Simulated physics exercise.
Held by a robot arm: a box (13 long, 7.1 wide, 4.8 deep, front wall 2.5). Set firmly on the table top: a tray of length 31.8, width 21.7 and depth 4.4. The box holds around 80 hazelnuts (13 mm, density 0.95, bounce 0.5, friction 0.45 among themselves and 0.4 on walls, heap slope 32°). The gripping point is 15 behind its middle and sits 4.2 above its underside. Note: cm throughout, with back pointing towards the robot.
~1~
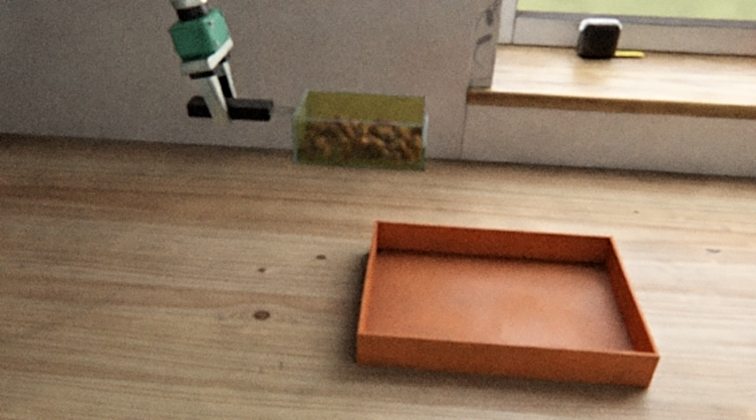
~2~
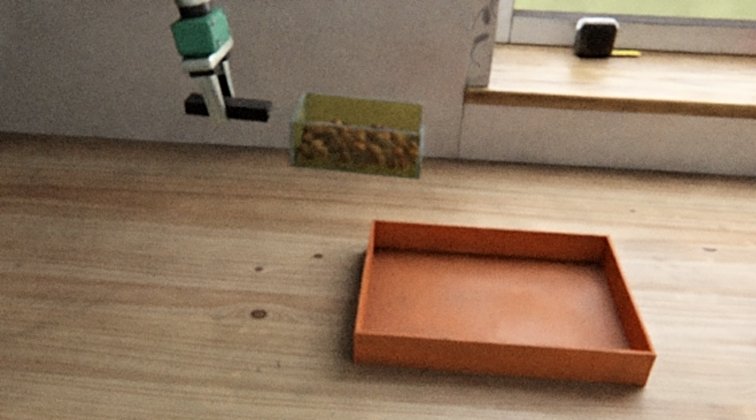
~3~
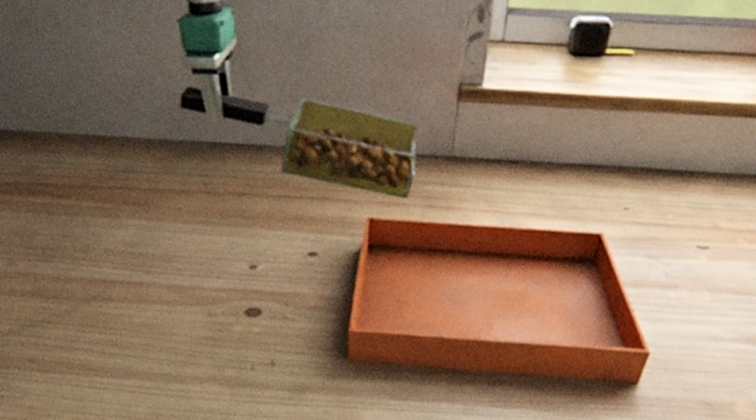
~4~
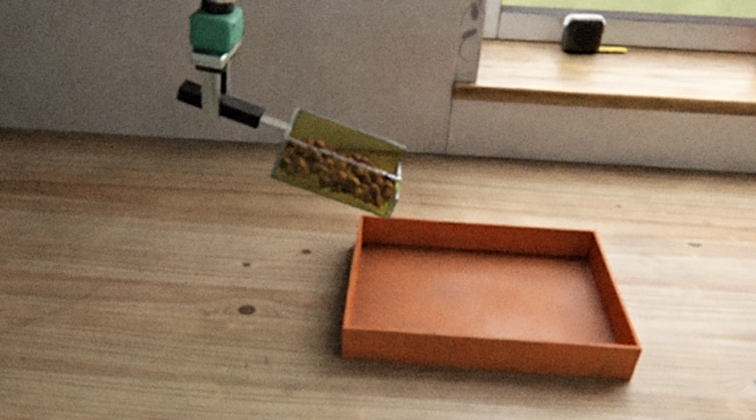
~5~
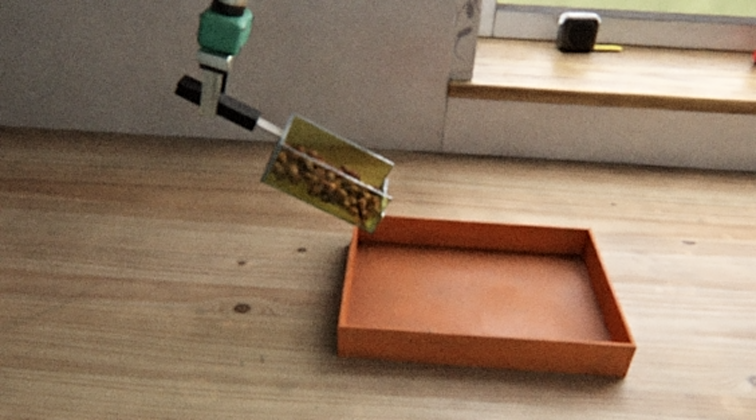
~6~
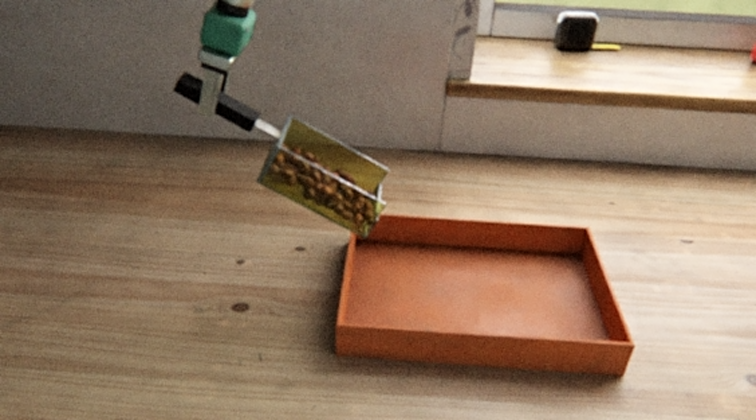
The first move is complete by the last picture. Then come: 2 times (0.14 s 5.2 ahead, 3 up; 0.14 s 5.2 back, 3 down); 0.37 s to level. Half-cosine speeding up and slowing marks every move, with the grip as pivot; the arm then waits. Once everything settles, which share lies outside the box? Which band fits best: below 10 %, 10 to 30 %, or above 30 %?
Best fit: Above 30 %.
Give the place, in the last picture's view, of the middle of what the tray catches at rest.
In the final picture, somewhere near (456, 295).
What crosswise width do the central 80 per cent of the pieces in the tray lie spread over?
Some 18 cm wide.
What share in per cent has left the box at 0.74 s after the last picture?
Around 55 percent at that moment.
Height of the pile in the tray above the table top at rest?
About 2.0 cm.
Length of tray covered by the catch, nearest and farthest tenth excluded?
It spans some 22 centimetres.
Then, 0.37 s on, tilted 29° forward, highest piece 19 above the table; 55 in the box, 26 in the tray, 1 in flight or on a rim.
Then, 0.74 s on, tilted 15° forward, highest piece 20 above the table; 44 in the tray, 38 in the box.
Then, 1.13 s on, level, highest piece 25 above the table; 44 in the tray, 38 in the box.
Then, 2.18 s on, level, highest piece 25 above the table; 44 in the tray, 38 in the box.
In the end, 44 in the tray, 38 in the box. That is 54 % outside the box.
